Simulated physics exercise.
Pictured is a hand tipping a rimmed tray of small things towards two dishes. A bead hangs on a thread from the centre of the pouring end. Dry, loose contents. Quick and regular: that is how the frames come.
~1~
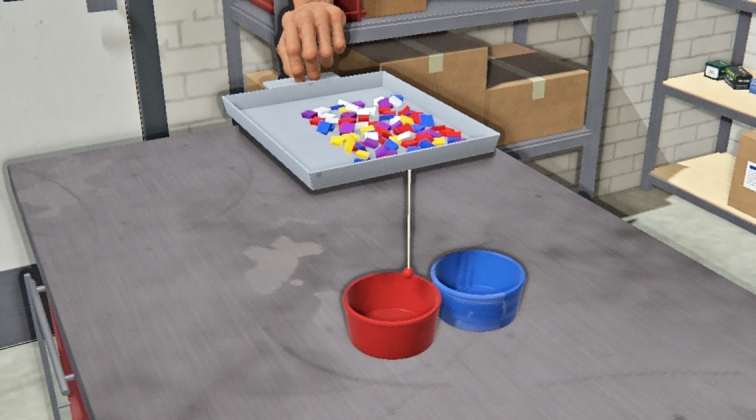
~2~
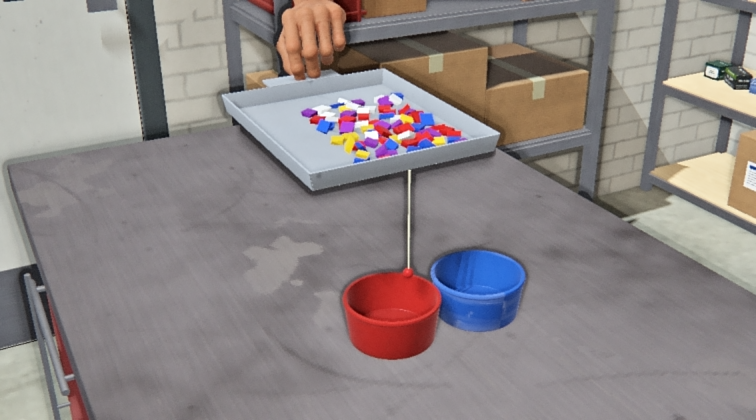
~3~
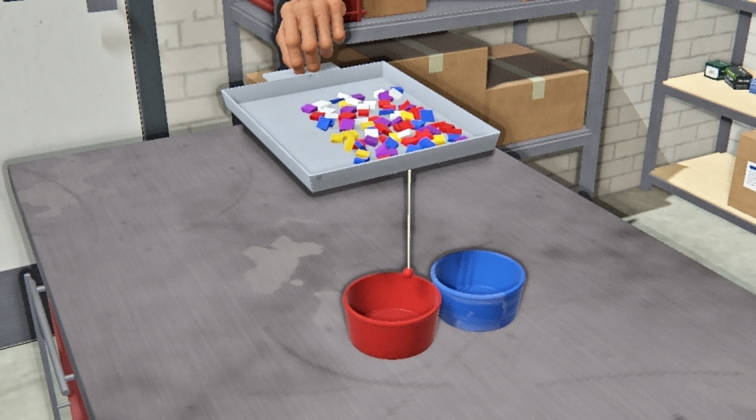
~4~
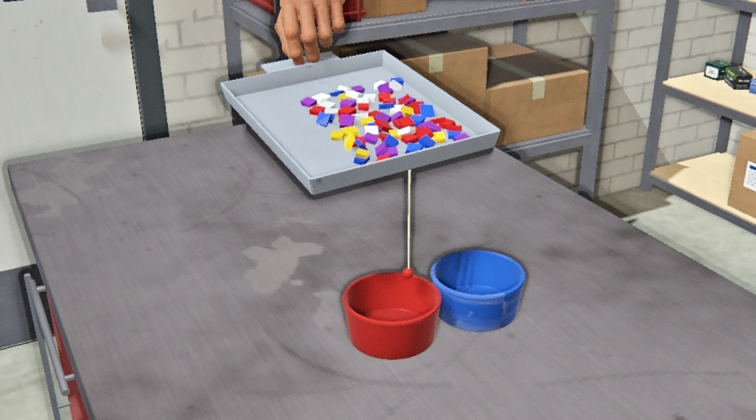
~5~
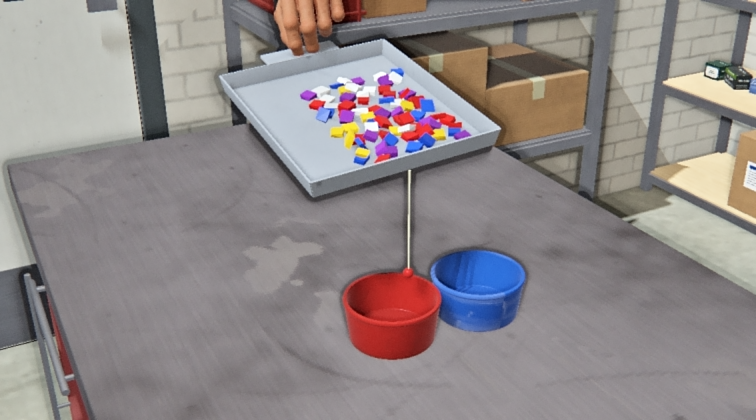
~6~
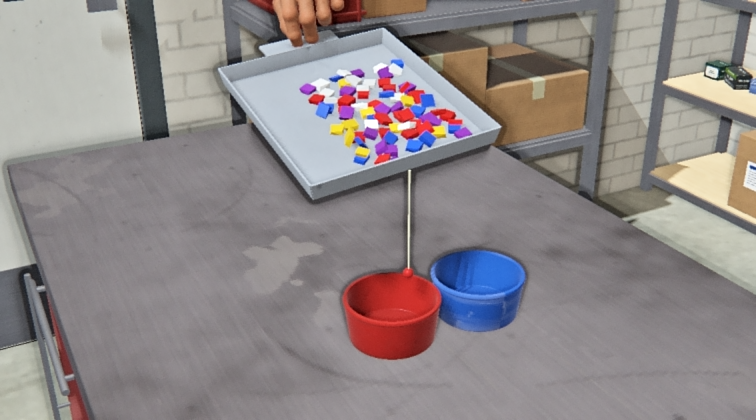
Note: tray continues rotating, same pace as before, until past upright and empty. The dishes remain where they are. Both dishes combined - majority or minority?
Minority.
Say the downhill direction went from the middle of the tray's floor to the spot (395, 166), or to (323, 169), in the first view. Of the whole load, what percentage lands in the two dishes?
30 per cent, then 20 per cent.
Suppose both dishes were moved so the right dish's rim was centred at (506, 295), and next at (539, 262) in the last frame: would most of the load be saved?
First below a half, then below a half.
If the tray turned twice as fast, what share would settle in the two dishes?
That works out at some 10 per cent.
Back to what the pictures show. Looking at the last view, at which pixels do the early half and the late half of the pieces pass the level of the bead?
Near (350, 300) and later near (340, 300).
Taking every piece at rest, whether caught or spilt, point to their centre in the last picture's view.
About pixel (332, 360).
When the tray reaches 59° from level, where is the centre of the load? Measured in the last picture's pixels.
The load's middle is around (363, 142).
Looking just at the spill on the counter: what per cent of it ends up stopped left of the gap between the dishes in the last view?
I'd put it at around 90 per cent.
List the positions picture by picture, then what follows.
The first picture shows corners of the pouring end (312, 171) and (495, 133), level; middle of the load (383, 128), mosaic tiles; left dish (415, 335); right dish (503, 308); bead on its thread (408, 273).
The second picture shows corners of the pouring end (312, 171) and (495, 133), level; middle of the load (383, 127).
The third picture shows corners of the pouring end (312, 173) and (495, 132), tipped barely, lowest at the left corner; middle of the load (383, 124).
The fourth picture shows corners of the pouring end (312, 176) and (495, 130), tipped a little, lowest at the left corner; middle of the load (383, 119).
The fifth picture shows corners of the pouring end (312, 180) and (495, 128), tipped a little, lowest at the left corner; middle of the load (383, 115).
The sixth picture shows corners of the pouring end (312, 183) and (496, 126), tipped a little, lowest at the left corner; middle of the load (383, 110); left dish (415, 335); right dish (503, 308).
Just after the last frame, tray tipped steeply; every one on the tray.
A moment on, tray tipped right over; roughly half on the tray; about a tenth in the left dish; about a tenth outside both; roughly a quarter in the air.
Further on, tray tipped past a quarter turn; roughly a quarter in the left dish; the larger part outside both.
When it is over, tray tipped past a quarter turn; roughly a quarter in the left dish; not one in the right dish; the larger part outside both.
